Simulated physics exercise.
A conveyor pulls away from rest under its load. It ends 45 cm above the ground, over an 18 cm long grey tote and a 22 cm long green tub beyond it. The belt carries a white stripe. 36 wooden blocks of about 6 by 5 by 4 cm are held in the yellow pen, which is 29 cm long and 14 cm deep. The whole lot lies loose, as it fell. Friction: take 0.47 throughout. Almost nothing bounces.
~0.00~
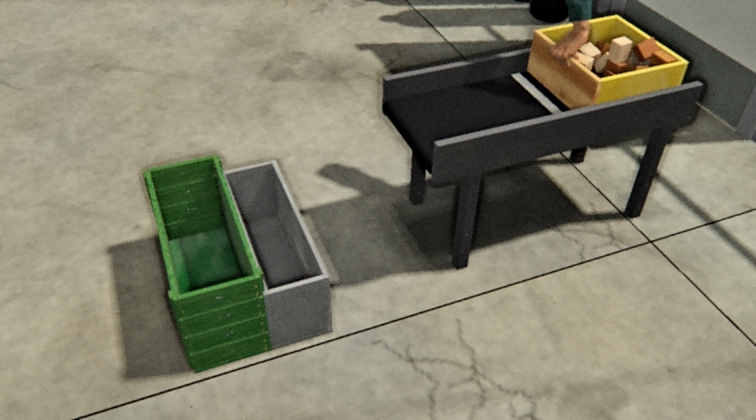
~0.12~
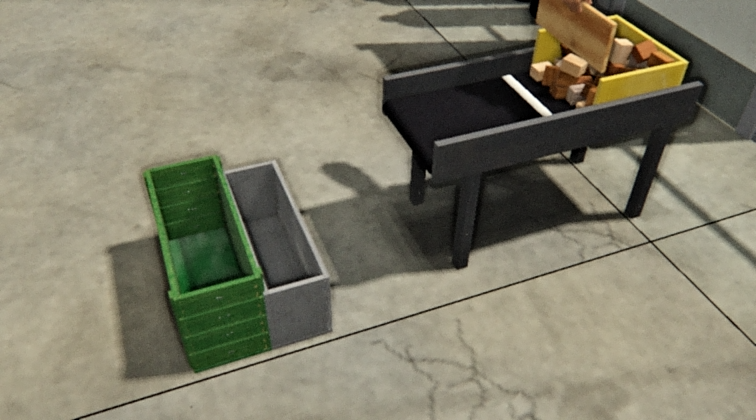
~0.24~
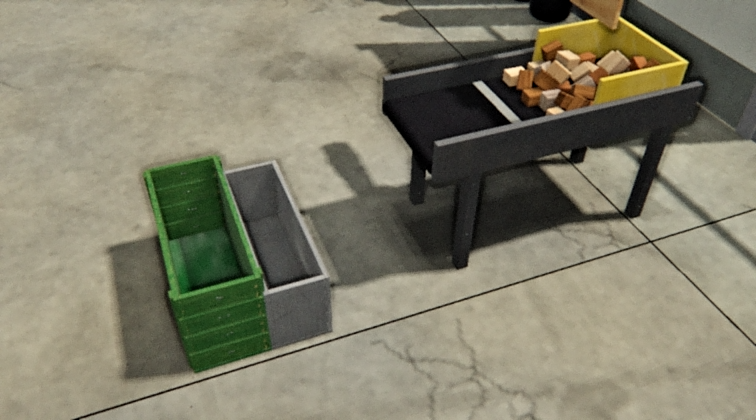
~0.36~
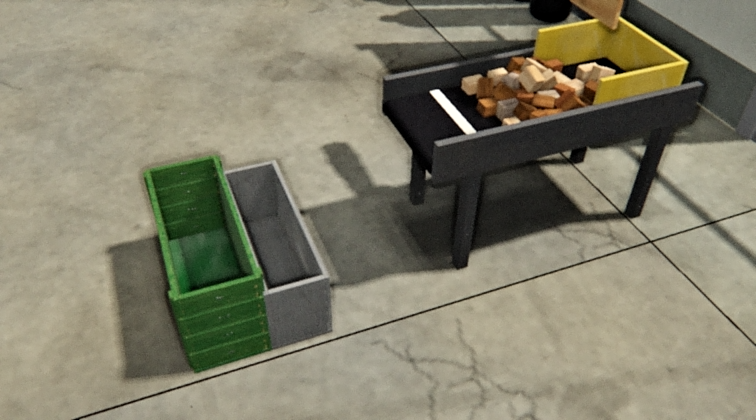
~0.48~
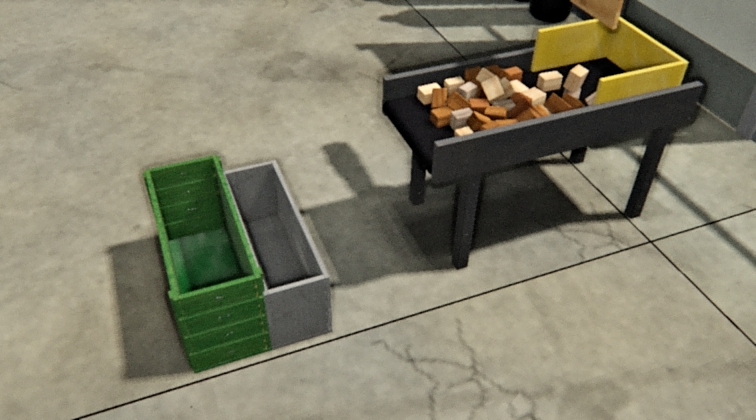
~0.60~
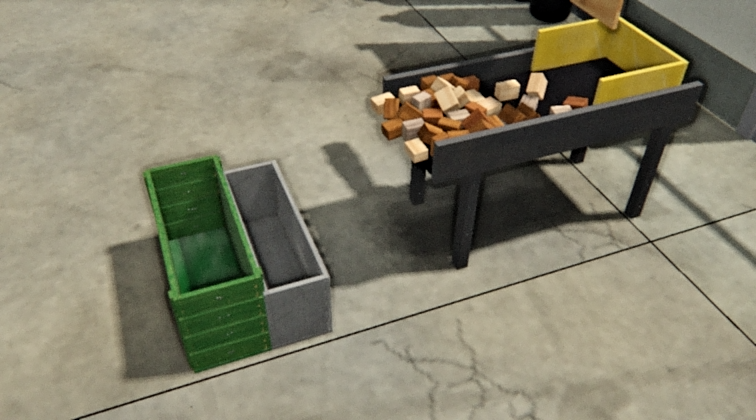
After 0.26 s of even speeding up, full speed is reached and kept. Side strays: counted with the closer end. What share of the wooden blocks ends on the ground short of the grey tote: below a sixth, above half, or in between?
The count there will be greater than half.
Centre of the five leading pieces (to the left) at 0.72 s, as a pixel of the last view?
Around (348, 160) in pixels.
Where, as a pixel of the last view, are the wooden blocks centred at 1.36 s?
The middle lies near (331, 255).
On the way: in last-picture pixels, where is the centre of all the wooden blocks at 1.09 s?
Somewhere near (330, 249) in the last picture's pixels.
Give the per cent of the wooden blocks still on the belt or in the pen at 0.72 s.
About 55 %.
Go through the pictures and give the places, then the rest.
In the first picture (we follow the rim corner now nearest the camera), yellow pen at (601, 80); grey tote at (268, 292); belt has run 0 cm; nothing out yet.
The second picture shows yellow pen at (601, 80); belt has run 4 cm.
The third picture shows yellow pen at (601, 80); belt has run 14 cm; 9 out, the lowest block at (558, 117).
The fourth picture shows yellow pen at (601, 80); belt has run 29 cm; 23 out, the lowest block at (514, 128).
The fifth picture shows yellow pen at (601, 80); belt has run 45 cm; 30 out, the lowest block at (466, 139).
The sixth picture shows yellow pen at (601, 80); grey tote at (268, 292); belt has run 60 cm; 34 out, the lowest block at (394, 129).
After 0.72 s, 20 on the belt and 16 in the air.
After 0.87 s, 7 on the belt, 2 on the ground short of the grey tote and 27 in the air.
After 1.09 s, 1 in the grey tote, 1 on the belt, 22 on the ground short of the grey tote and 12 in the air.
Outcome (at 1.36 s), 1 in the grey tote and 35 on the ground short of the grey tote. Asked share, 35 of 36, 97 per cent.
